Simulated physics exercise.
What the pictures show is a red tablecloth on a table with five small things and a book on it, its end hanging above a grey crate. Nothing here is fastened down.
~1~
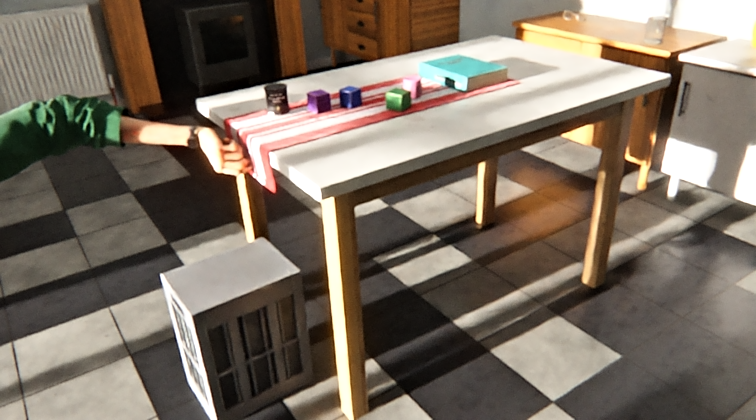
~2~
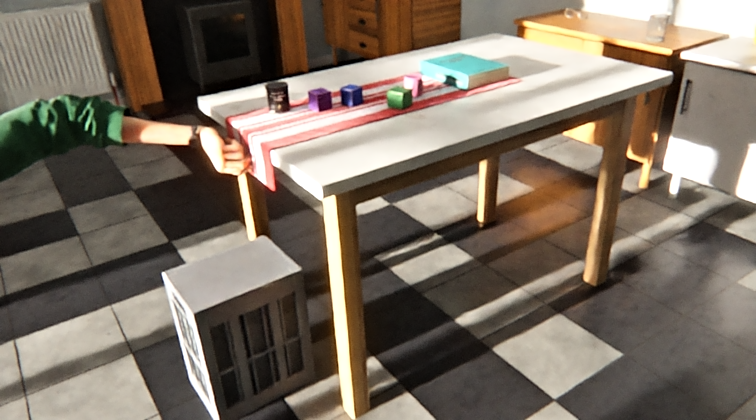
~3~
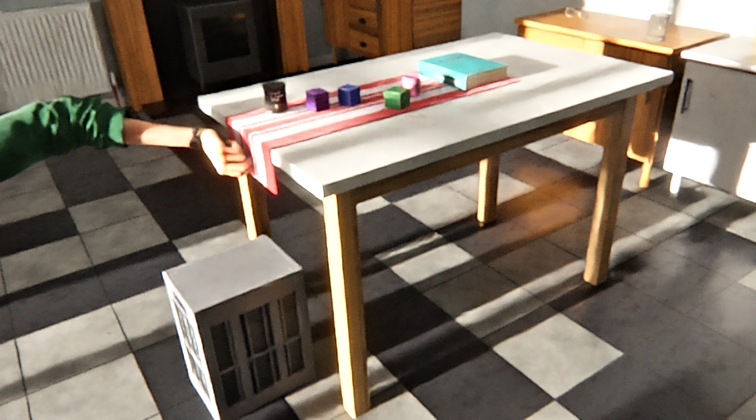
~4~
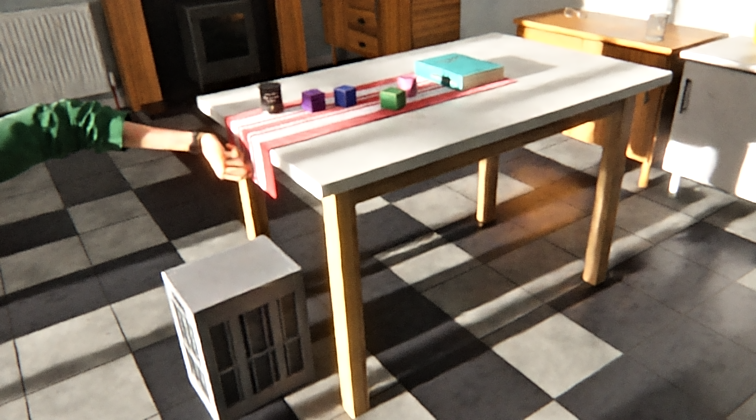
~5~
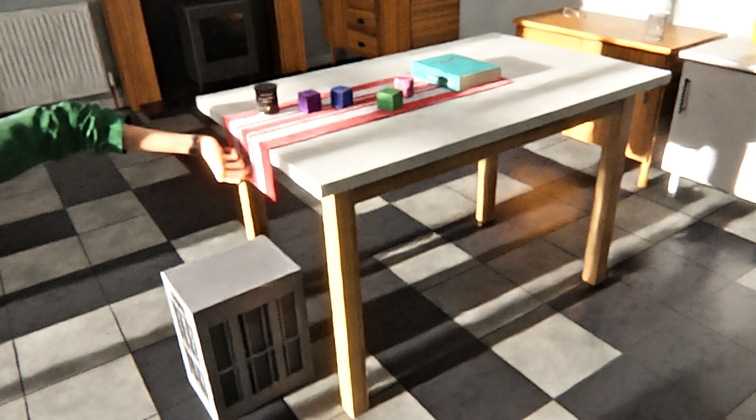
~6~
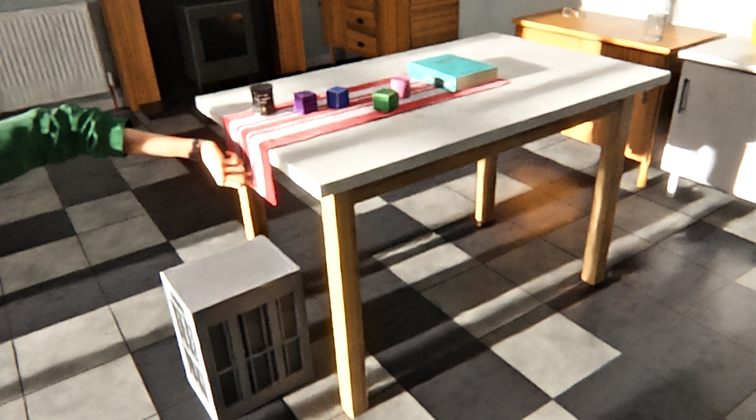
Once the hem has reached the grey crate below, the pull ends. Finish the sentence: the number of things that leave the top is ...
It is two.
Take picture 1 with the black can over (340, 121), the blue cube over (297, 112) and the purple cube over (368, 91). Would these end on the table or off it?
Start with the black can, which is lost; next the blue cube, which is lost; last the purple cube, which is kept.
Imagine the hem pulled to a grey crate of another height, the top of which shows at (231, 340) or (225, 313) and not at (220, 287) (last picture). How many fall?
The count would be 4 and then 3.
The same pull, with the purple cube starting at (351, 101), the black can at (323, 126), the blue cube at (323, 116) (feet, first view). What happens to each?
Result - purple cube: Still up; black can: Down; blue cube: Down.
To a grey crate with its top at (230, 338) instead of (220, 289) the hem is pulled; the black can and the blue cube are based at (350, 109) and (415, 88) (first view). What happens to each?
First the black can: It ends off the top. Then the blue cube: It is still up there.
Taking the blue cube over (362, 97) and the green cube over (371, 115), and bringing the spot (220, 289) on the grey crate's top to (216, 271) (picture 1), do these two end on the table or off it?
The blue cube stays put, the green cube stays put.
Soon after, hem near (255, 214); all still up.
After that, hem on the crate; black can and purple cube gone.
In the end, hem on the crate; black can and purple cube gone. It carries off two.
